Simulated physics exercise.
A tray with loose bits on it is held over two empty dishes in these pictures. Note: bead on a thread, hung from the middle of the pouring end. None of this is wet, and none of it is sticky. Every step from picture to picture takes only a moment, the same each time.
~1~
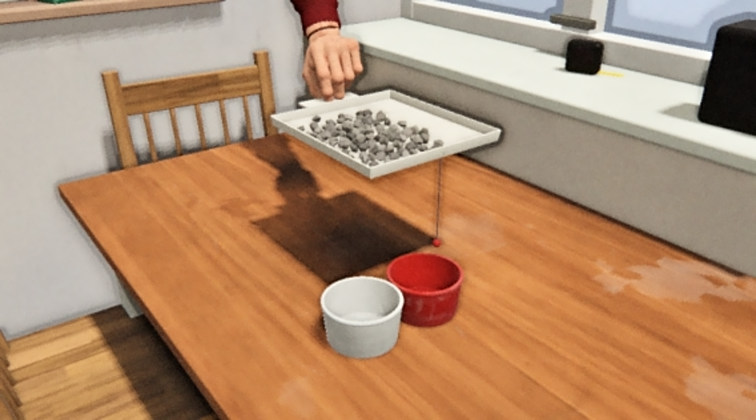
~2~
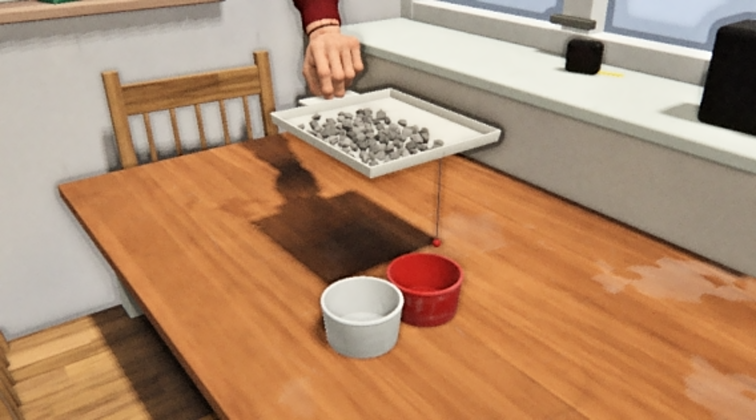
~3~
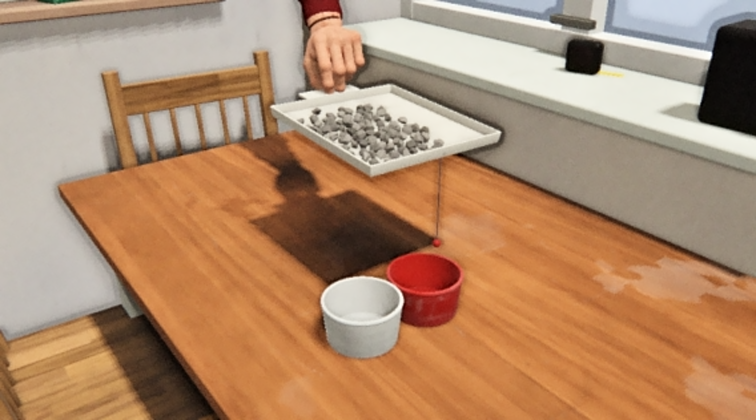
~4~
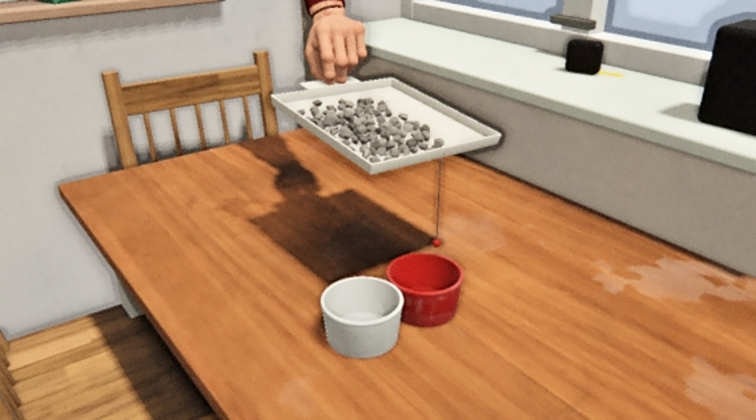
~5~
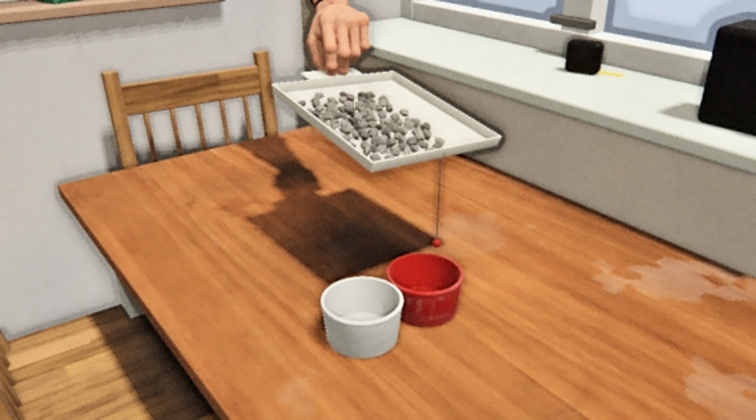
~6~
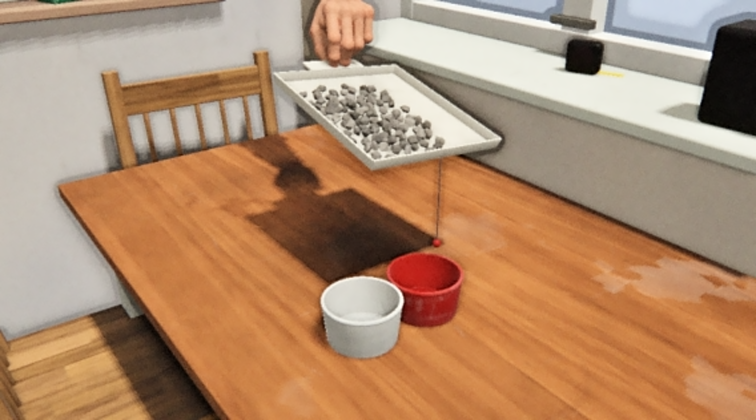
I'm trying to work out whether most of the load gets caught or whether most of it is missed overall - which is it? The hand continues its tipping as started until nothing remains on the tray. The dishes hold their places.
Most of it gets missed.
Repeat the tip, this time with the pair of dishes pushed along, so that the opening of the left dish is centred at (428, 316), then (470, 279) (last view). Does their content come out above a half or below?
Shy of half, then shy of half.
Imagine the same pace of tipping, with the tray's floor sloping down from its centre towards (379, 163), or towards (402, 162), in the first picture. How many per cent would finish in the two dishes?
About 50 % and about 80 %.
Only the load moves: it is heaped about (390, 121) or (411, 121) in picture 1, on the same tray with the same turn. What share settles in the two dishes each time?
Roughly 0 and 0 percent, in that order.
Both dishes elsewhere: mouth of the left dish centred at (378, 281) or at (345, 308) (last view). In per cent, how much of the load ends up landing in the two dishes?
20% for the first placement, 0% for the second.
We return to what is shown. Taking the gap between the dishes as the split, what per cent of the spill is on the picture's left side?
That would be roughly 0 per cent.
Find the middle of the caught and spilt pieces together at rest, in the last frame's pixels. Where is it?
Somewhere close to (497, 285) in the last picture.
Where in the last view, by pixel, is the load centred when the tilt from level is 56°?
The middle of the load sits near (439, 125).
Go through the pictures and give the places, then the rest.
Corners of the pouring end (371, 167) and (498, 130), level; middle of the load (368, 134), bits of gravel; left dish (386, 333); right dish (449, 303); bead on its thread (437, 243), in the first frame.
Corners of the pouring end (371, 167) and (498, 130), level; middle of the load (368, 133), in the second frame.
Corners of the pouring end (371, 165) and (499, 132), tipped barely, lowest at the right corner; middle of the load (369, 130), in the third frame.
Corners of the pouring end (372, 163) and (499, 134), tipped a little, lowest at the right corner; middle of the load (369, 126), in the fourth frame.
Corners of the pouring end (373, 161) and (499, 136), tipped a little, lowest at the right corner; middle of the load (372, 122), in the fifth frame.
Corners of the pouring end (374, 160) and (499, 138), tipped a little, lowest at the right corner; middle of the load (373, 118); left dish (386, 333); right dish (449, 303), in the sixth frame.
Just after the last frame, tray tipped steeply; every one on the tray.
A moment on, tray tipped right over; roughly half on the tray; roughly a quarter outside both; roughly a quarter in the air.
Further on, tray tipped past a quarter turn; just a few in the left dish; just a few in the right dish; almost all outside both.
When it is over, tray tipped past a quarter turn; just a few in the left dish; just a few in the right dish; almost all outside both.
